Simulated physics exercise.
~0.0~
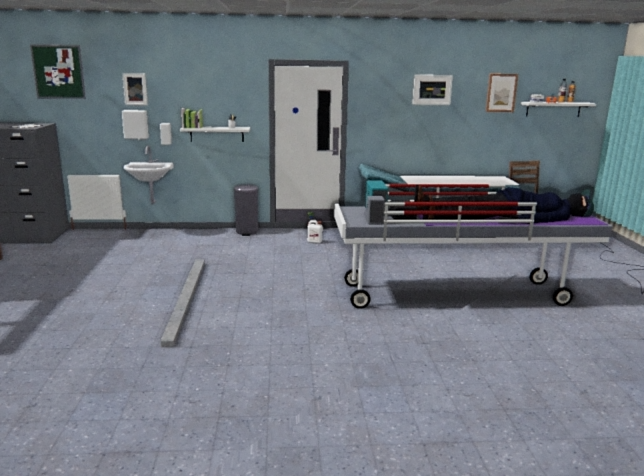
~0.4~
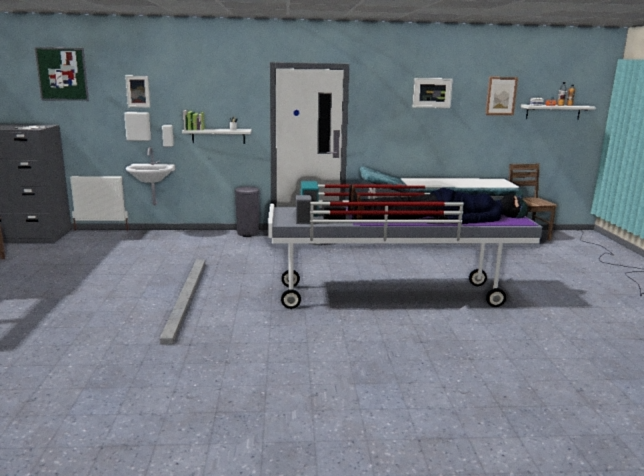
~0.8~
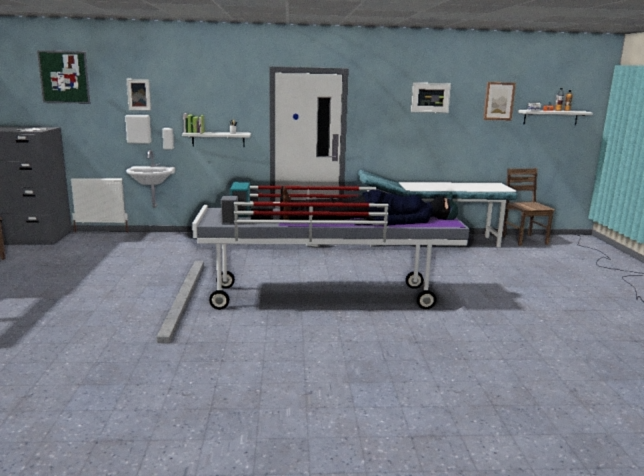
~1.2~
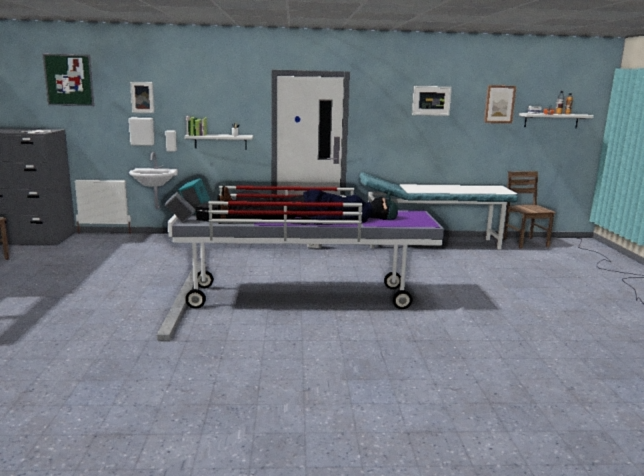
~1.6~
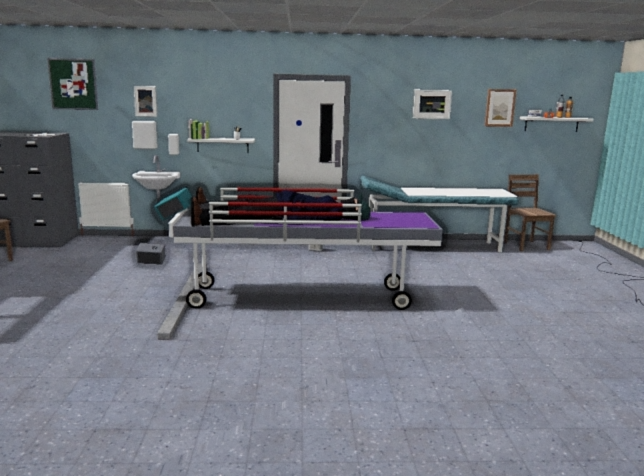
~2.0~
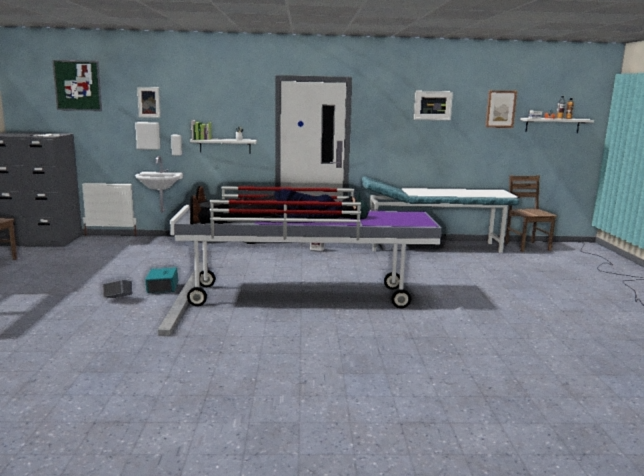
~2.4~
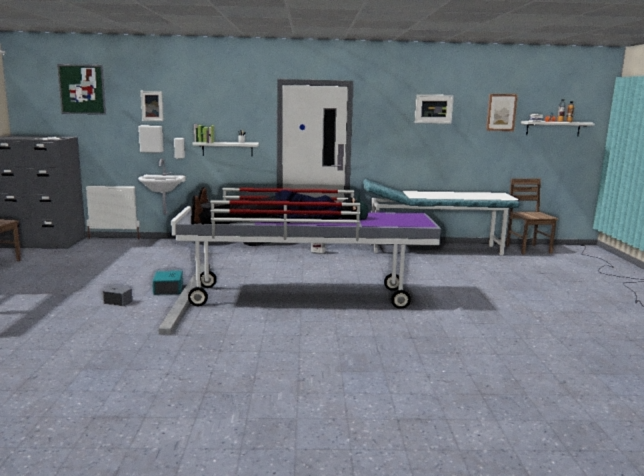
At first, a wheeled stretcher with a purple surface rolls left across a clinic room, carrying a person lying flat, with a teal monitor and a small grey unit near its left end. It heads toward a low grey sill on the floor and stops abruptly as its left wheels reach it. The person keeps sliding left along the bed behind the red rails, while the teal monitor and grey unit tip over the left end. Both drop to the floor and settle on their sides left of the stretcher. The person comes to rest, still on the motionless bed.
